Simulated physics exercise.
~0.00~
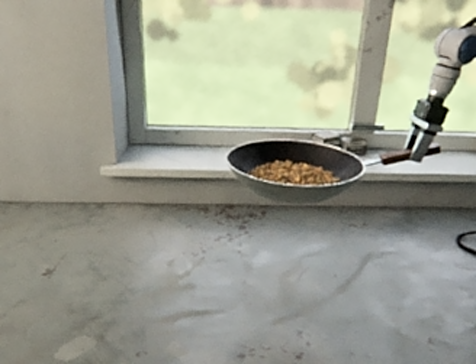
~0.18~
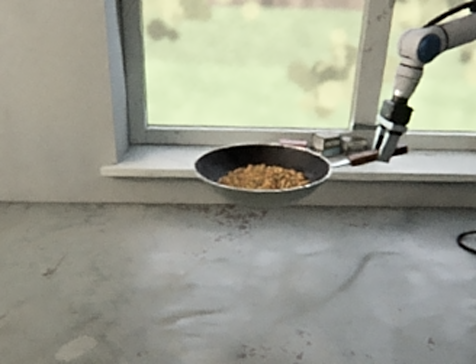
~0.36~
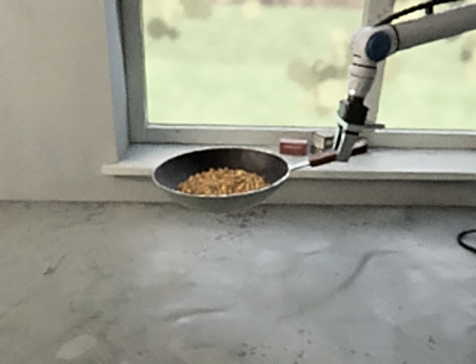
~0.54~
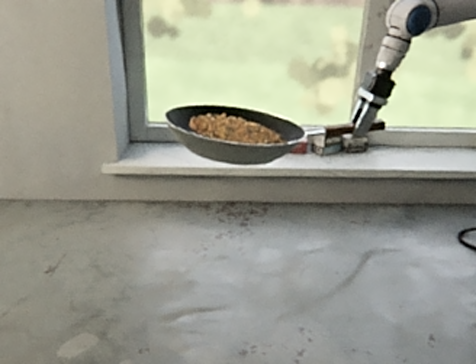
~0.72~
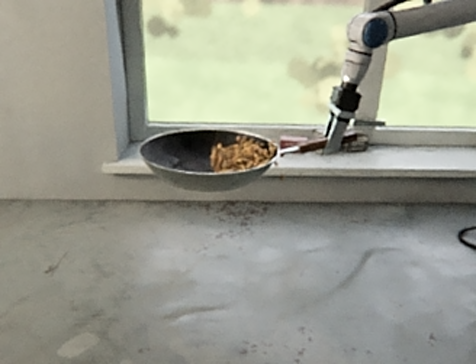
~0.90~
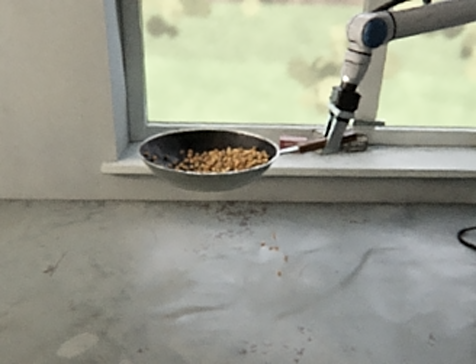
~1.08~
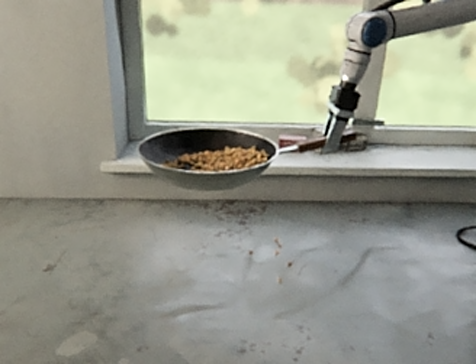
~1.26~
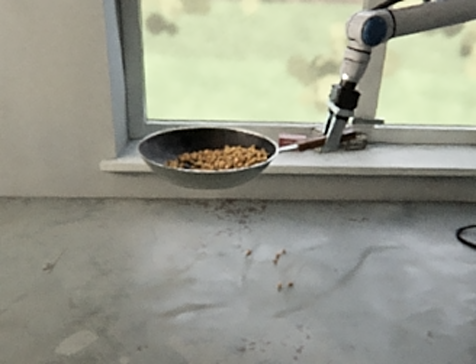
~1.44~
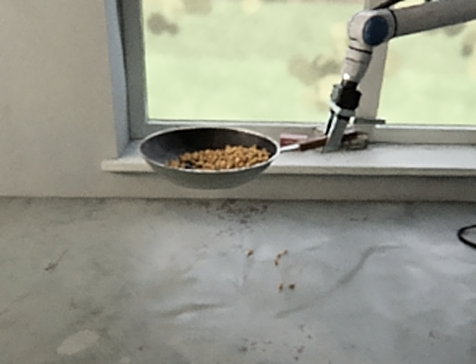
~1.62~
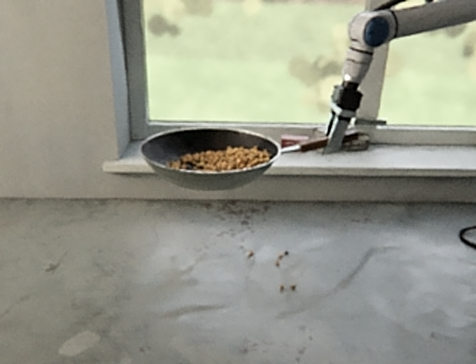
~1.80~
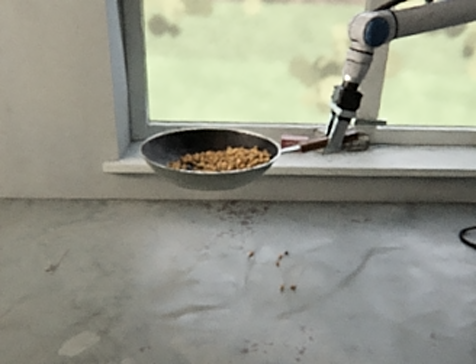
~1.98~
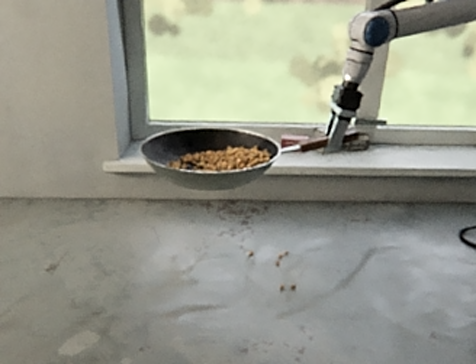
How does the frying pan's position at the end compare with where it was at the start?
The frying pan ends up noticeably farther to the left than where it started, at nearly the same height.
